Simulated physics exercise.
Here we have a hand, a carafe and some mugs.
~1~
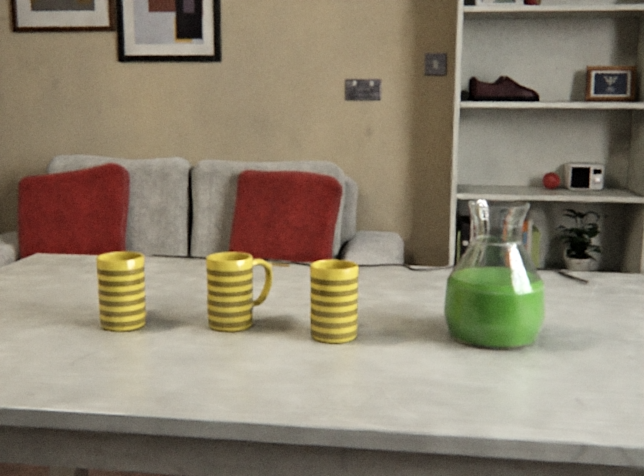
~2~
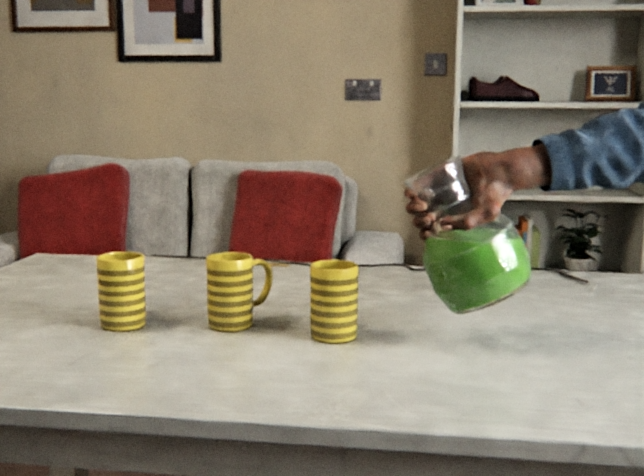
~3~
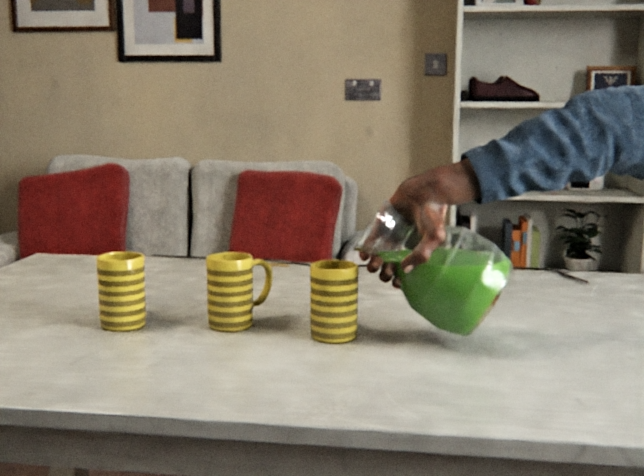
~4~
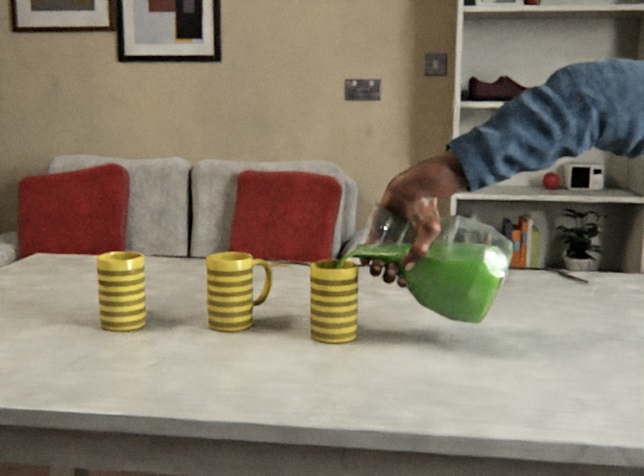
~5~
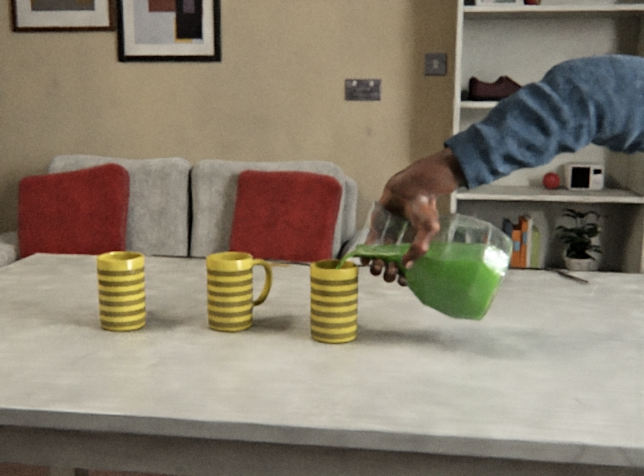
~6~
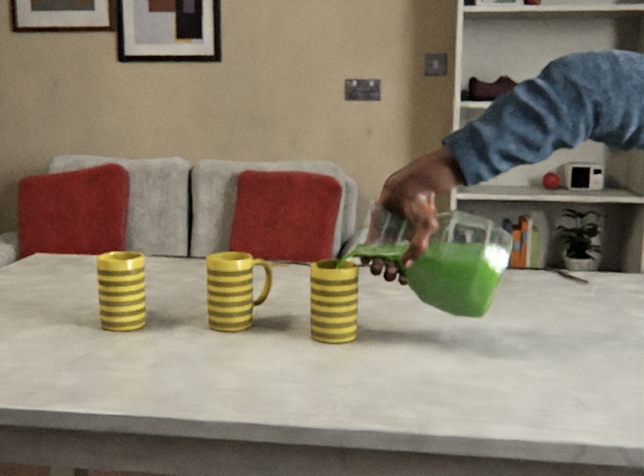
At the start, three yellow striped mugs and a glass carafe of green liquid stand on a pale table. A hand in a blue sleeve lifts the carafe, carries it left while tilting it, and pours a green stream into the nearest mug, the rightmost one.
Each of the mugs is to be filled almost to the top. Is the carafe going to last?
The green juice goes round.
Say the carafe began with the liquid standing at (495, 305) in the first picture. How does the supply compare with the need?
Verdict: Runs out.
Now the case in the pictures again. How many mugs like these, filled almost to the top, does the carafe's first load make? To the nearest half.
Some 4.5 of them.
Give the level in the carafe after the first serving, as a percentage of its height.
Close to 35 %.
Soon after, the first is about three quarters full.
Later, the first is done and the carafe has about three quarters of its load.
In the end, all three are full and about a third of the green juice is over.
